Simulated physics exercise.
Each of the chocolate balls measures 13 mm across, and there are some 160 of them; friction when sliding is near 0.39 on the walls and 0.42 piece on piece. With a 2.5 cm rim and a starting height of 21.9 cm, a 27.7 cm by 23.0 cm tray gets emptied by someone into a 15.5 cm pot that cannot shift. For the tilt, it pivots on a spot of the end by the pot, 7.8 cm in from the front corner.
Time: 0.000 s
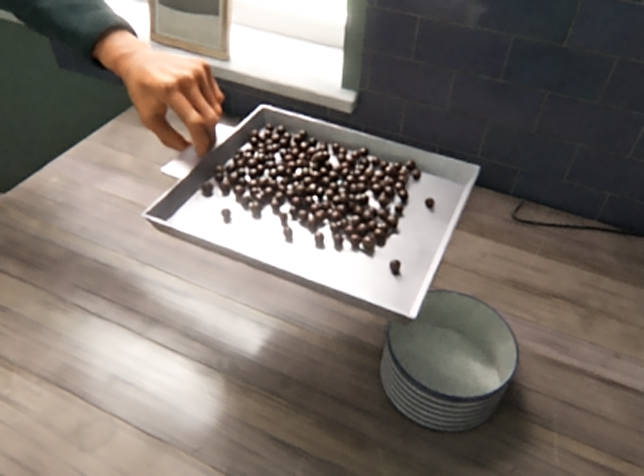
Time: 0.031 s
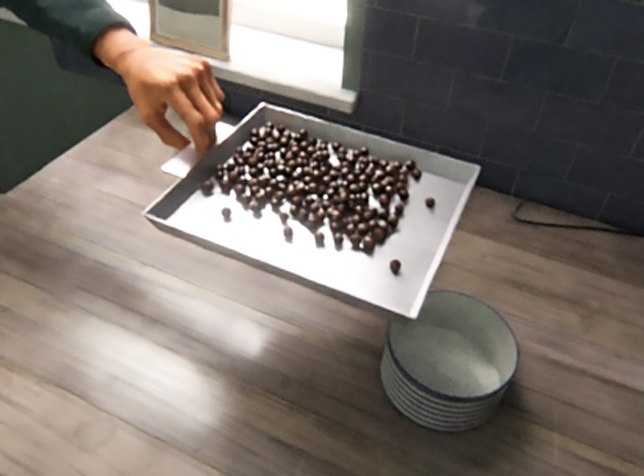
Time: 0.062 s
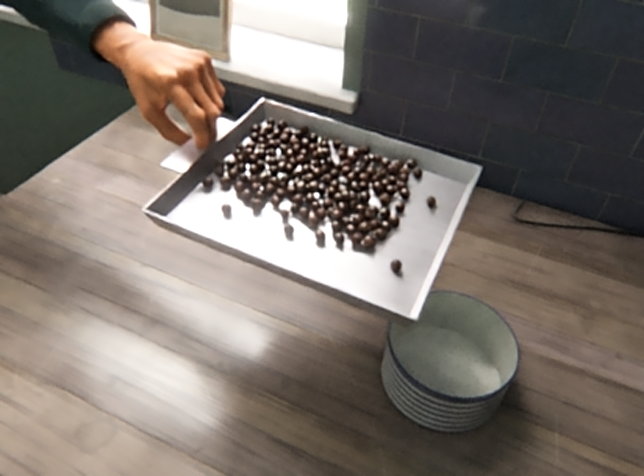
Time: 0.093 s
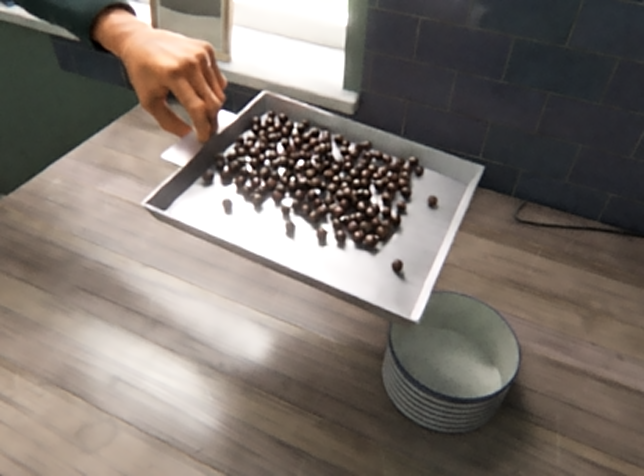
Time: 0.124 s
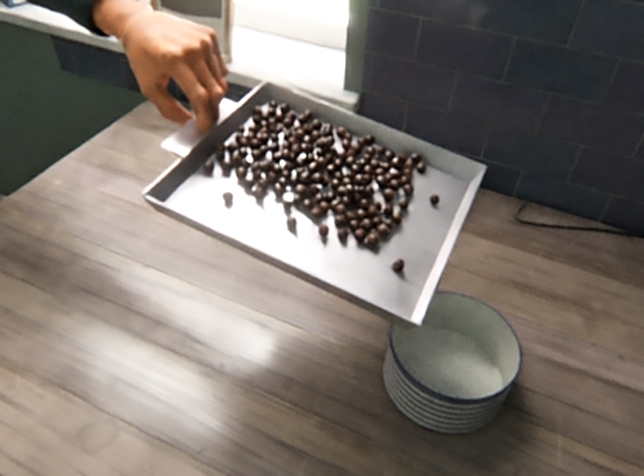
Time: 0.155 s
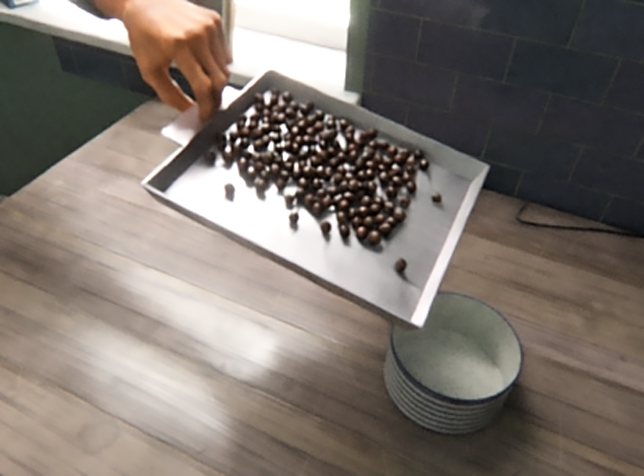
A hand in a dark green sleeve reaches in from the upper left over a grey-brown wooden counter, seen from above at an angle, with dark tiles and a bright window behind. It is at the left end of a pale metal tray scattered with dark brown balls, above a round ribbed grey pot at right. The tray's left end rises slowly, then faster, while the camera stays still.
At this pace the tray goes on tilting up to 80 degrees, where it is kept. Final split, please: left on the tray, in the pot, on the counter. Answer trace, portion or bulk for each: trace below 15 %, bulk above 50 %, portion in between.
Left on the tray: Trace. Pot: Portion. Counter: Bulk.
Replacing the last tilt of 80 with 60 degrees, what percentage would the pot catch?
That would give about 15 per cent.
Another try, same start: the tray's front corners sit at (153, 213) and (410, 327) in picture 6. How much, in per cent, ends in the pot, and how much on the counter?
Per cent by place - pot 0, counter 100.
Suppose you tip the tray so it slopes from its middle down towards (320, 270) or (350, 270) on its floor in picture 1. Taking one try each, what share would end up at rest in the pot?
Around 0 % for the first direction, around 0 % for the second.
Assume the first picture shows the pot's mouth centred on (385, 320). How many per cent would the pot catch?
Close to 0 in a hundred.
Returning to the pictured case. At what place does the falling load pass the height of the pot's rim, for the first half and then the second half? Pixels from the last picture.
(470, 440) or so first, later (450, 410).
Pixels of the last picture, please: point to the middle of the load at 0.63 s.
Near (450, 263).
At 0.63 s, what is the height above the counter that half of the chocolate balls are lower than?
About 24 cm.
Then, at 0.44 s, tilt 45 degrees; the tray holds 100 %, the pot 0 %.
After 0.63 s, tilt 68 degrees; the tray holds 90 %, the pot 0 %.
Then, at 0.94 s, tilt 80 degrees; the tray holds 15 %, the pot 15 %.
By 2.3 s all is still; tray 0 %, pot 25 %, counter 75 %.
